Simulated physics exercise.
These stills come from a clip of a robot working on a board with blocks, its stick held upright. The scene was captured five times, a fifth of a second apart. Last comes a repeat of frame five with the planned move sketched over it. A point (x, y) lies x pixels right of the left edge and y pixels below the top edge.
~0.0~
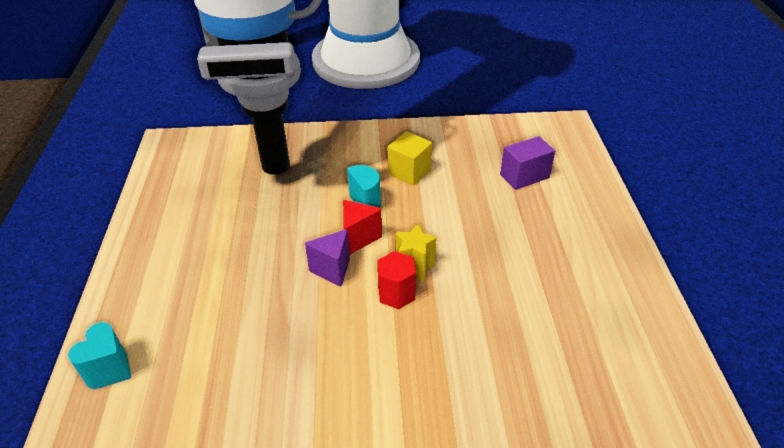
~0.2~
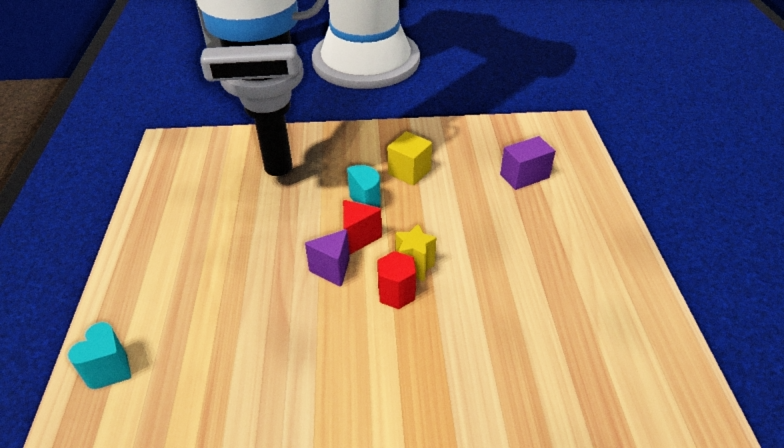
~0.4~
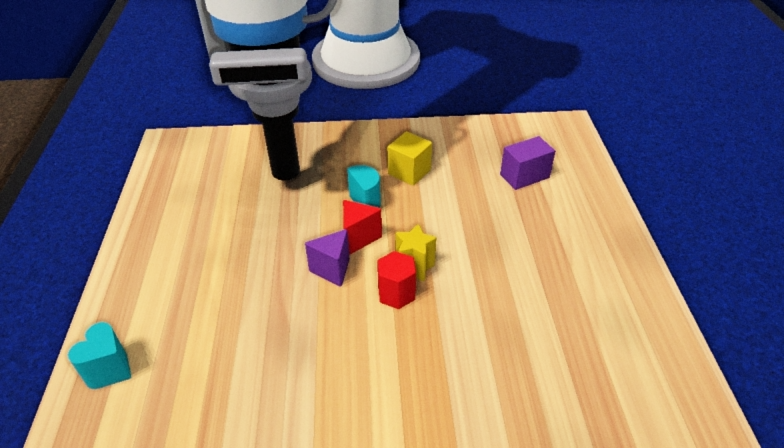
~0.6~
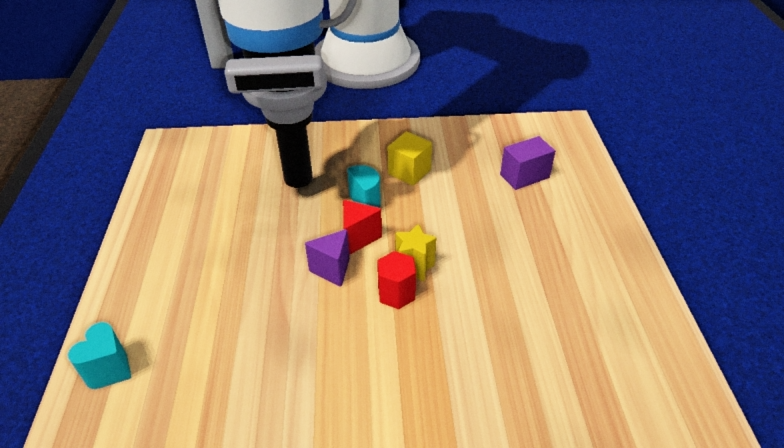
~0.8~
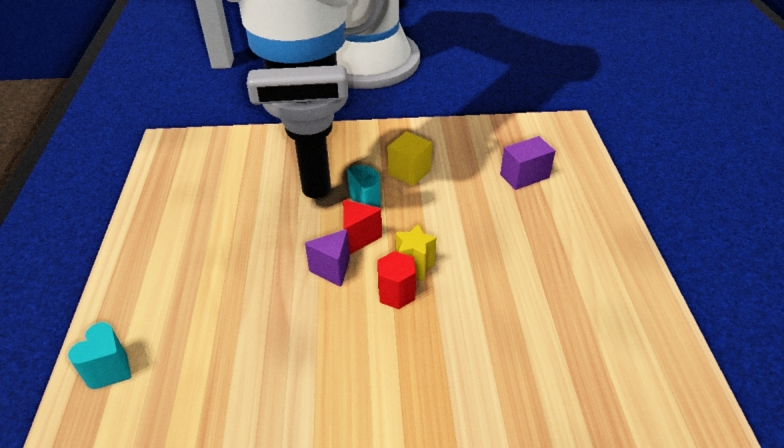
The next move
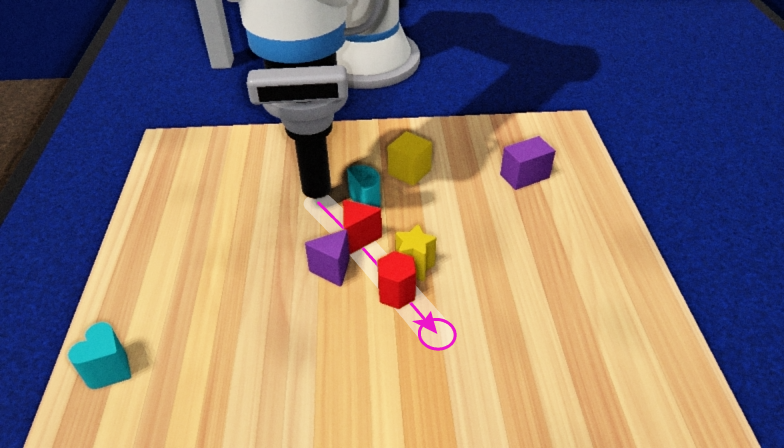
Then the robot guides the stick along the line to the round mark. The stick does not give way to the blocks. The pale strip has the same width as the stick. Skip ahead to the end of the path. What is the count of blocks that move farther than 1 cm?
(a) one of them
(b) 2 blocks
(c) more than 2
I choose c.
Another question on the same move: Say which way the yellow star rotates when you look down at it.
It spins against the clock.
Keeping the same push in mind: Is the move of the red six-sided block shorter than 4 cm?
Short answer: No.
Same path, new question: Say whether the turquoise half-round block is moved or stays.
That one stays where it is.
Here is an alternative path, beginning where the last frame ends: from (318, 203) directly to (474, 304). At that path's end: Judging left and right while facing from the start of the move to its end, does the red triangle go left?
No - that is not the case.
Path on the board, from (318, 203) to (437, 334).
The first path, step by step. One third of the way, stick (354, 226); red triangle (381, 231).
Two thirds of the way, stick (394, 270); red triangle (425, 278); red six-sided block (433, 309); yellow star (461, 266), turned 100° anticlockwise.
At the end, stick (438, 321); purple triangle in place; red triangle (471, 335); turquoise half-round block in place; red six-sided block (474, 371); yellow star (463, 267), turned 115° anticlockwise.
